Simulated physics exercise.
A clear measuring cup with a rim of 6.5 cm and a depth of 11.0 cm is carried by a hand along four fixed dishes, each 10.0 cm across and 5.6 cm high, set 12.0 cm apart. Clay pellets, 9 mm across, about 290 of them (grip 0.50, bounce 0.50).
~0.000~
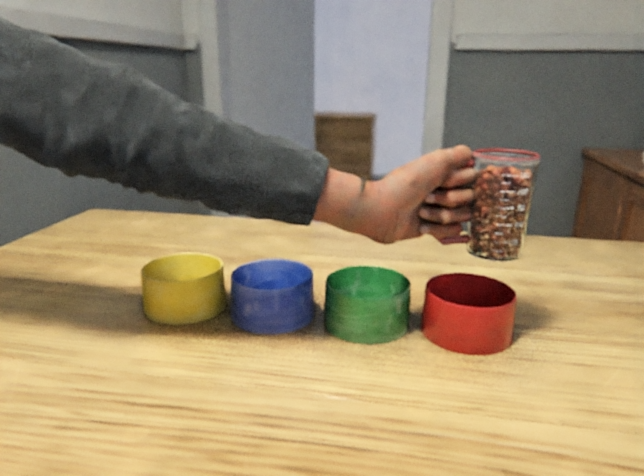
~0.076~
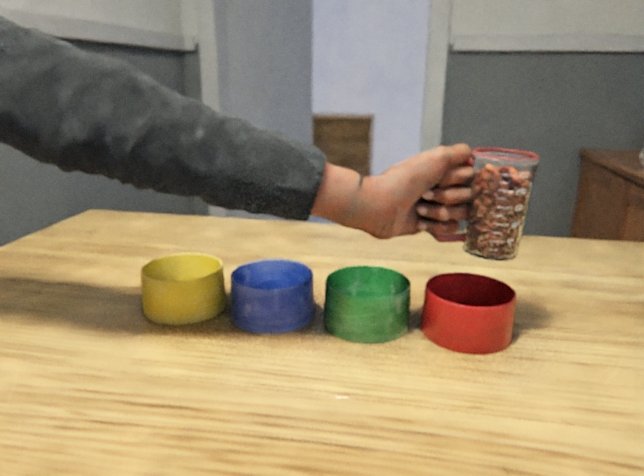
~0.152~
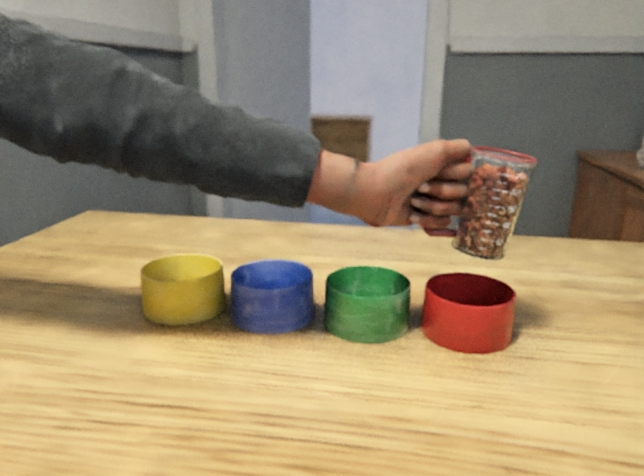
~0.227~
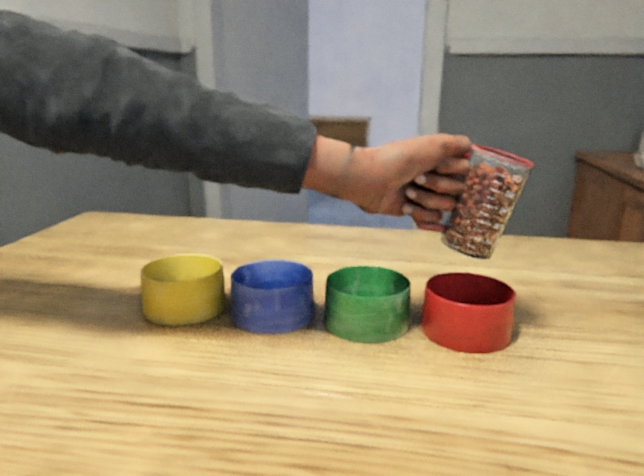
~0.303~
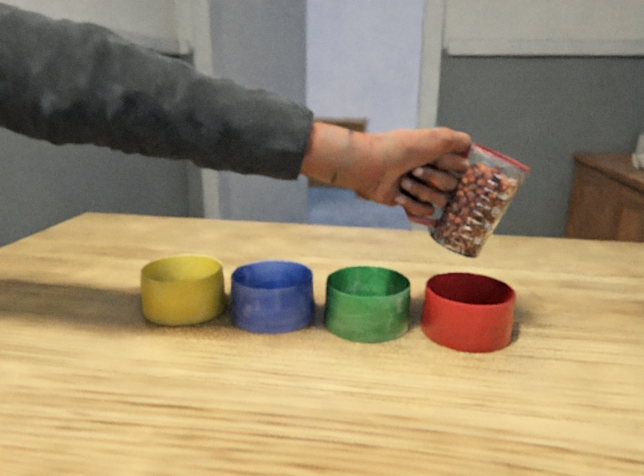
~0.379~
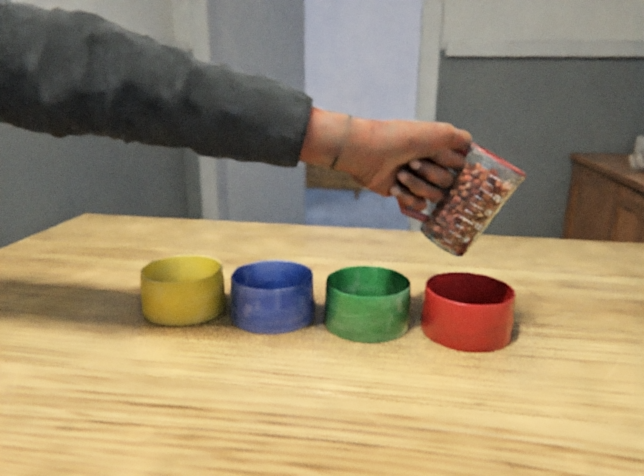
The footage shows a hand in a dark grey sleeve holding a clear cup of small reddish-brown pieces above four coloured dishes on a wooden table, gradually tilting the cup to the right while shifting it slightly left.
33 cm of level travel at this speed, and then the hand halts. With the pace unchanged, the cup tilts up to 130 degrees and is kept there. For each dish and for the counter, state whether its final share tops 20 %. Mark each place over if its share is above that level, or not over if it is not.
Red dish: Over, blue dish: Not over, green dish: Over, yellow dish: Not over, counter: Over.
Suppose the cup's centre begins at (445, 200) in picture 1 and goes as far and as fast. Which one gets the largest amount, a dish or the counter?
The biggest share goes to green.
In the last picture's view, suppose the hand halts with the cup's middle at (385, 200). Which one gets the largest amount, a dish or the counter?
That'd be red, it takes the most.
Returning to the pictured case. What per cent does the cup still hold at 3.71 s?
0 per cent.
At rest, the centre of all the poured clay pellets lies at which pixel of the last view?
Somewhere around (418, 319) in the final frame.
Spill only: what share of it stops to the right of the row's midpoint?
The answer is some 100 per cent.
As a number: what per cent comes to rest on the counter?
Estimate: Around 40 %.
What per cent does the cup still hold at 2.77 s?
I reckon around 0 per cent.
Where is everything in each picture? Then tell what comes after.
Cup at (500, 205), tilt 0 degrees, lip at (538, 156), moved 0.0 cm; middle of the pieces at (499, 209); red dish at (470, 290); green dish at (368, 282); blue dish at (272, 274); yellow dish at (183, 267), in the first picture.
Cup at (497, 204), tilt 2 degrees, lip at (537, 157), moved 0.2 cm; middle of the pieces at (496, 208), in the second picture.
Cup at (490, 203), tilt 8 degrees, lip at (535, 160), moved 0.9 cm; middle of the pieces at (489, 207), in the third picture.
Cup at (483, 203), tilt 15 degrees, lip at (532, 165), moved 1.6 cm; middle of the pieces at (482, 207), in the fourth picture.
Cup at (476, 202), tilt 22 degrees, lip at (528, 170), moved 2.4 cm; middle of the pieces at (474, 206), in the fifth picture.
Cup at (469, 202), tilt 29 degrees, lip at (524, 175), moved 3.1 cm; middle of the pieces at (467, 206); red dish at (469, 288); green dish at (368, 281); blue dish at (272, 274); yellow dish at (182, 268). The cup turns about 90 degrees a second and travels 10 cm a second, in the sixth picture.
After 1.81 s, tilt 130 degrees; cup holds 0 %, red 30 %, green 30 %.
After 2.77 s, tilt 130 degrees; cup holds 0 %, red 30 %, green 30 %.
After 3.71 s, tilt 130 degrees; cup holds 0 %, red 30 %, green 30 %.
In the end, at 4.0 s, red 30 %, blue 0 %, green 30 %, yellow 0 %, counter 40 %.
